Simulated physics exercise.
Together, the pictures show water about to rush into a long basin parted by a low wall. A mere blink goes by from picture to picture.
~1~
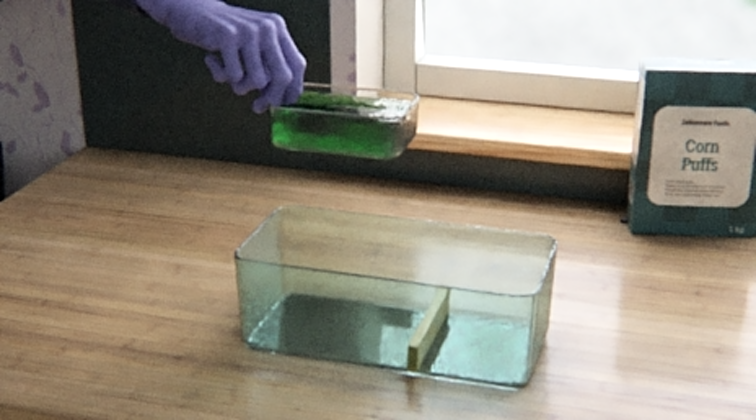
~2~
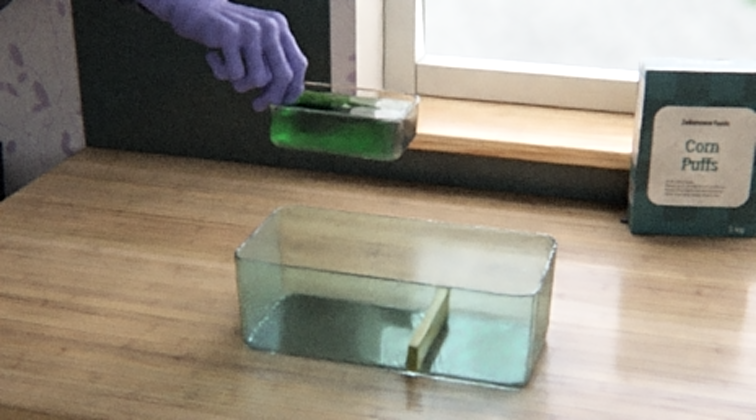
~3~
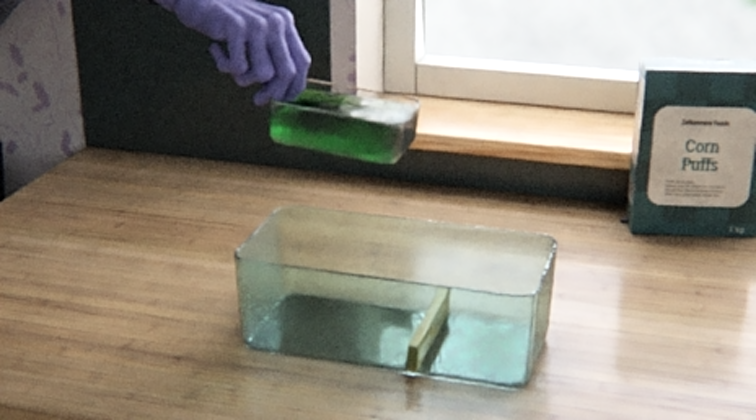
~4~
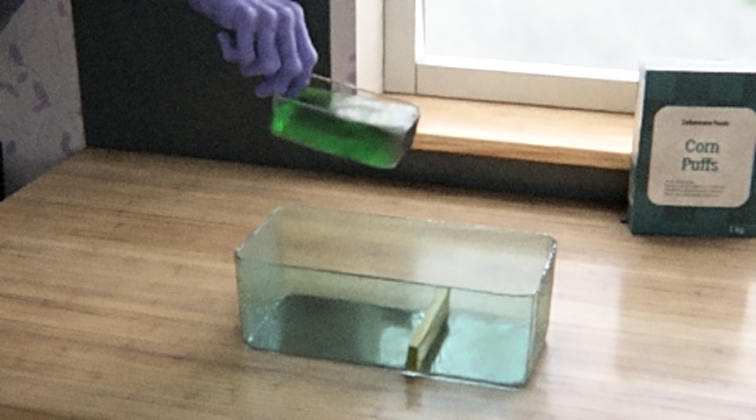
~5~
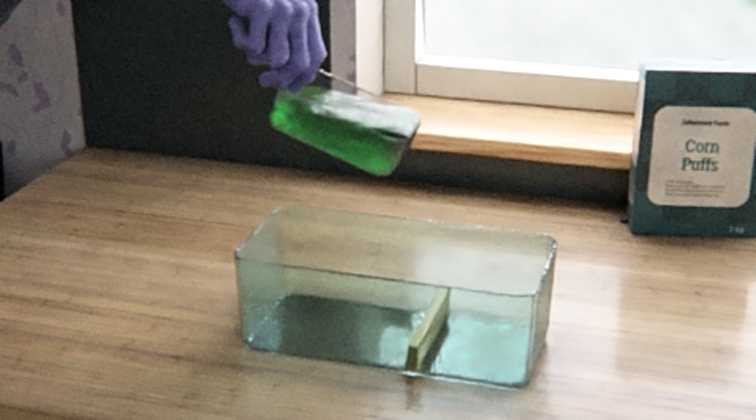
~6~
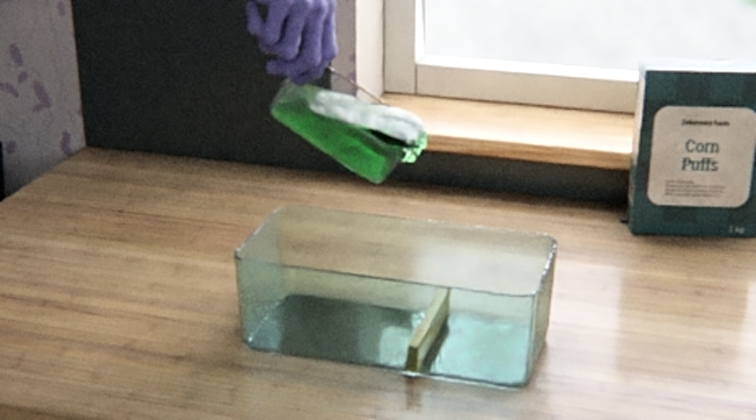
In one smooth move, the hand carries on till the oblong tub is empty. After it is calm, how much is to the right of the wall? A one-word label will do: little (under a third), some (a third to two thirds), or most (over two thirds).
Most.
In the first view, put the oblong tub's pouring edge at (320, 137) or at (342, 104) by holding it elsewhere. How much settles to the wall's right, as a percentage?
Start one gives close to 10 percent, start two close to 10 percent.
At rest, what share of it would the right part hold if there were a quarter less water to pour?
Roughly 75 percent.
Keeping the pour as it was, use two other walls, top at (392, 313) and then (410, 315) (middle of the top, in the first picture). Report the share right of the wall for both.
In order, near 85 and 80 in a hundred.
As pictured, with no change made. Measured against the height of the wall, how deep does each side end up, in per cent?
Left about 10, right about 60.
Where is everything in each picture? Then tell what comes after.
In the first picture, it leans 0°; its right rim is at (410, 108); the water meets the walls at (284, 100) and (410, 112); the long basin's rim runs from (257, 231) to (547, 267); the wall's top is at (430, 316).
In the second picture, it leans 1°; its right rim is at (411, 110); the water meets the walls at (284, 99) and (411, 113).
In the third picture, it leans 5°; its right rim is at (412, 114); the water meets the walls at (285, 97) and (411, 115).
In the fourth picture, it leans 12°; its right rim is at (413, 122); the water meets the walls at (287, 95) and (413, 117).
In the fifth picture, it leans 20°; its right rim is at (412, 132); the water meets the walls at (287, 94) and (412, 124); 4 per cent is over the edge.
In the sixth picture, it leans 30°; its right rim is at (410, 143); the water meets the walls at (287, 92) and (399, 126); 11 per cent is over the edge.
A moment on, the oblong tub is tipped on its side and 7 per cent is still to pour, 1 is left of the wall and 55 right of it.
Next, the oblong tub is tipped on its side and 2 per cent is still to pour, 18 is left of the wall and 77 right of it.
Then the oblong tub is tipped on its side and 0 per cent is still to pour, 23 is left of the wall and 74 right of it.
Later the oblong tub is tipped on its side and 0 per cent is still to pour, 23 is left of the wall and 74 right of it.
At rest 23 per cent lies left of the wall, 74 right of it and 2 outside.
